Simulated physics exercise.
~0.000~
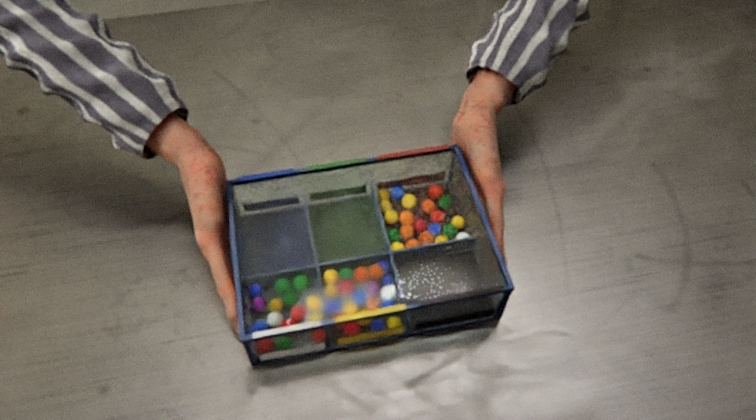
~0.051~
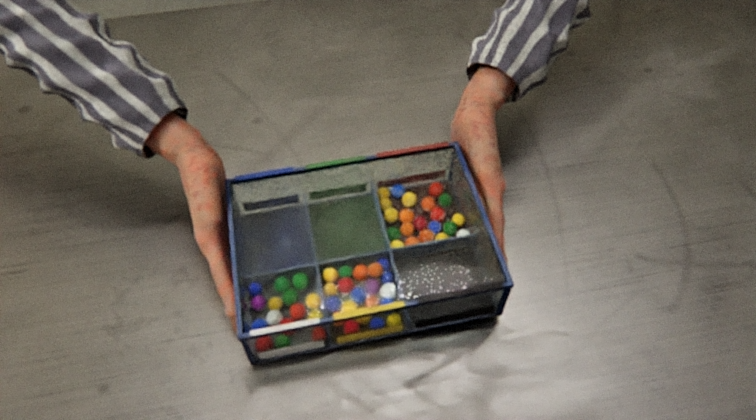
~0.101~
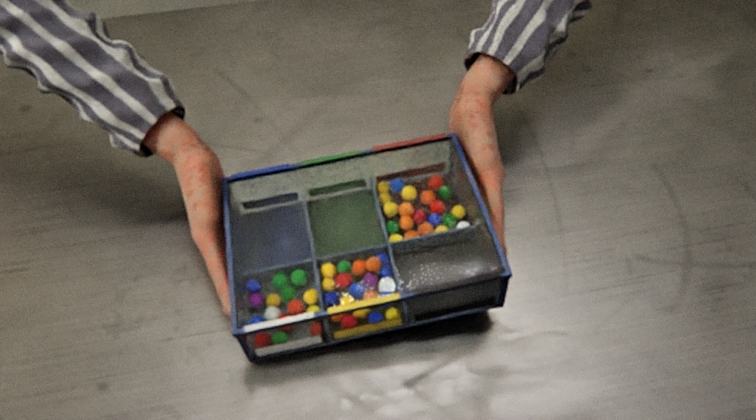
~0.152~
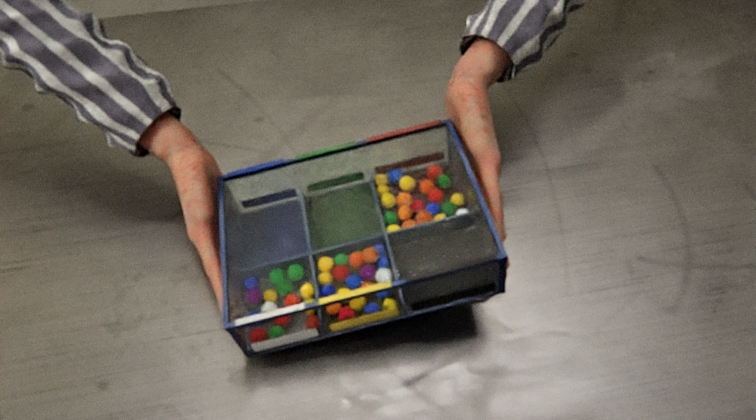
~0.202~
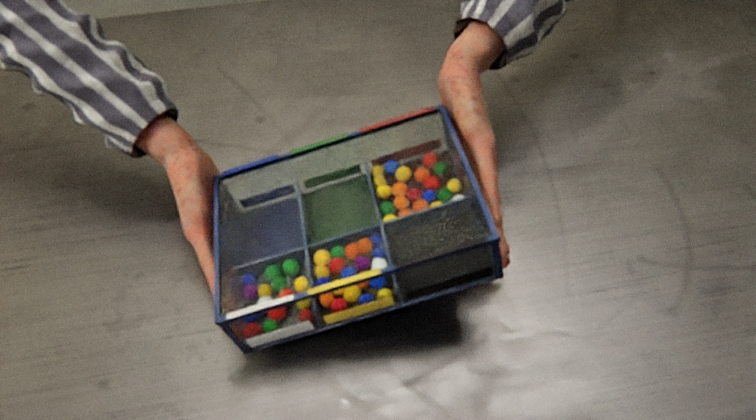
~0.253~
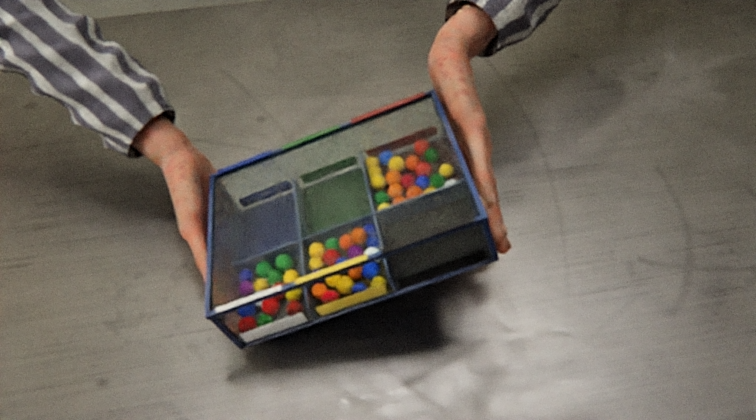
Two hands in striped sleeves tilting a clear-lidded, divided box of colourful balls, raising its right side above a grey surface.
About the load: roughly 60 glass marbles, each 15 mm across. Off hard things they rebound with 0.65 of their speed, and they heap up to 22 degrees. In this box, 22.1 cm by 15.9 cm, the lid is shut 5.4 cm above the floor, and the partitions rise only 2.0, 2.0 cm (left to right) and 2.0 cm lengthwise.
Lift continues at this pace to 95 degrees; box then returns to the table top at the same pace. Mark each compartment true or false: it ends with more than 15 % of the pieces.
Red: False, blue: True, green: False, yellow: False, white: True, black: False.
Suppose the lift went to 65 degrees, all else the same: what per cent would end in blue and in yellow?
Blue: 0; yellow: 30 (per cent).
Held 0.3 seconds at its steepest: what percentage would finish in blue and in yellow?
Blue 70, yellow 0.
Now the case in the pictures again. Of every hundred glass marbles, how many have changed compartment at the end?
I'd put it at about 80 per cent.
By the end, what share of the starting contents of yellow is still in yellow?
Around 0 %.
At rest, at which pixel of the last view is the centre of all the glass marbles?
Once everything settles, the centre is around (276, 241).
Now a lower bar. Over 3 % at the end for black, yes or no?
Black: It does not.
Then, at 1.08 s, tilt 95 degrees; red 30 %, green 5 %, yellow 30 %, white 30 %.
After 1.64 s, tilt 41 degrees; blue 70 %, green 5 %, white 20 %.
Then, at 2.25 s, tilt 0 degrees; blue 70 %, green 5 %, white 20 %.
At rest (2.9 s), red 0 %, blue 70 %, green 5 %, yellow 0 %, white 20 %, black 0 %.
